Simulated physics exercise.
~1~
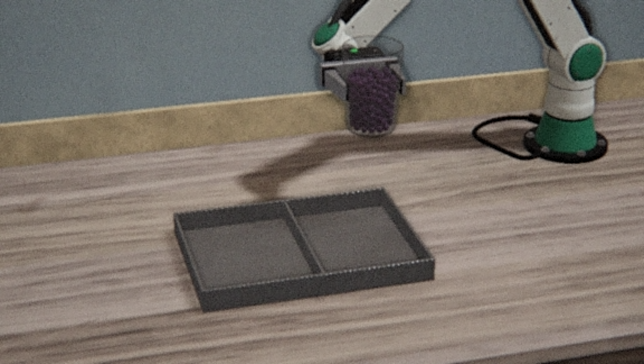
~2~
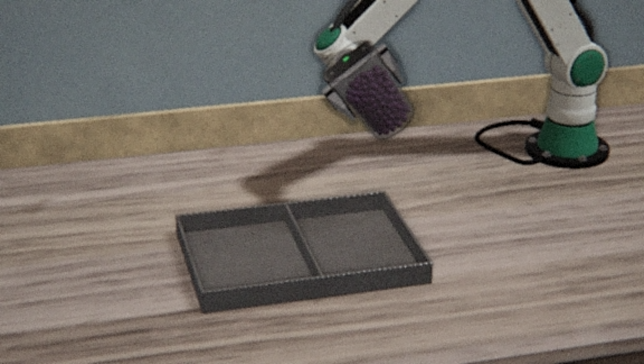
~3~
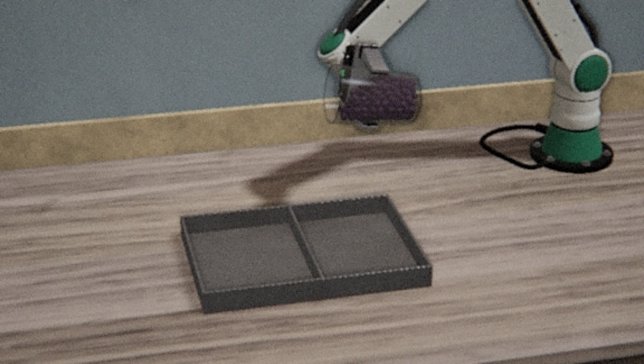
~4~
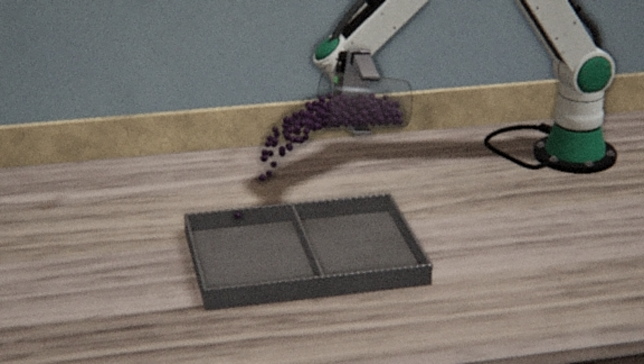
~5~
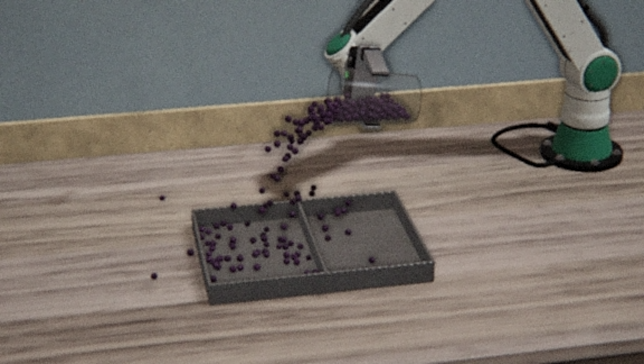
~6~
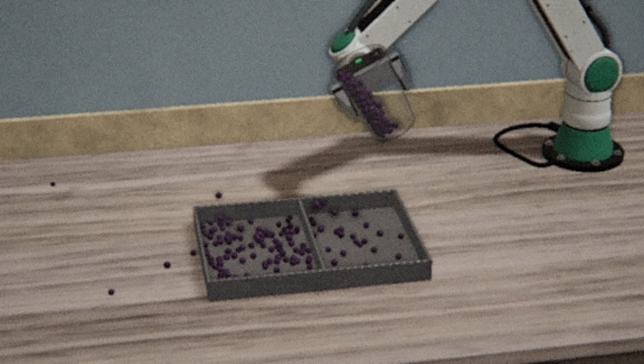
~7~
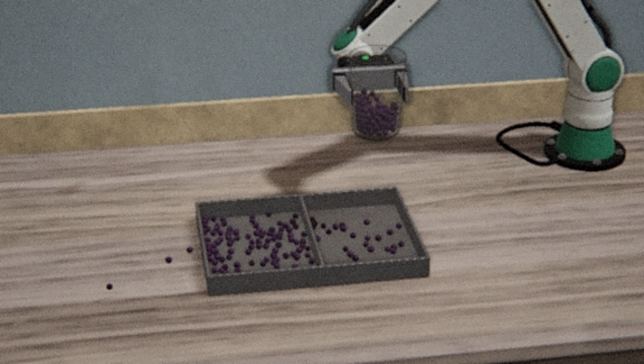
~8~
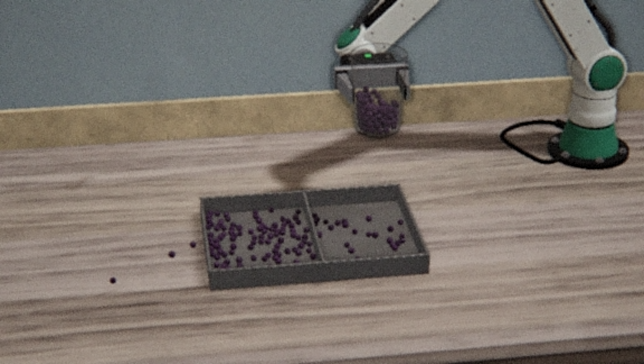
On a wooden tabletop, a robot arm tipped a clear beaker of small purple beads, spilling many into a divided gray tray, mostly its left section, while a few strayed onto the table, then it turned the beaker upright with plenty still inside.
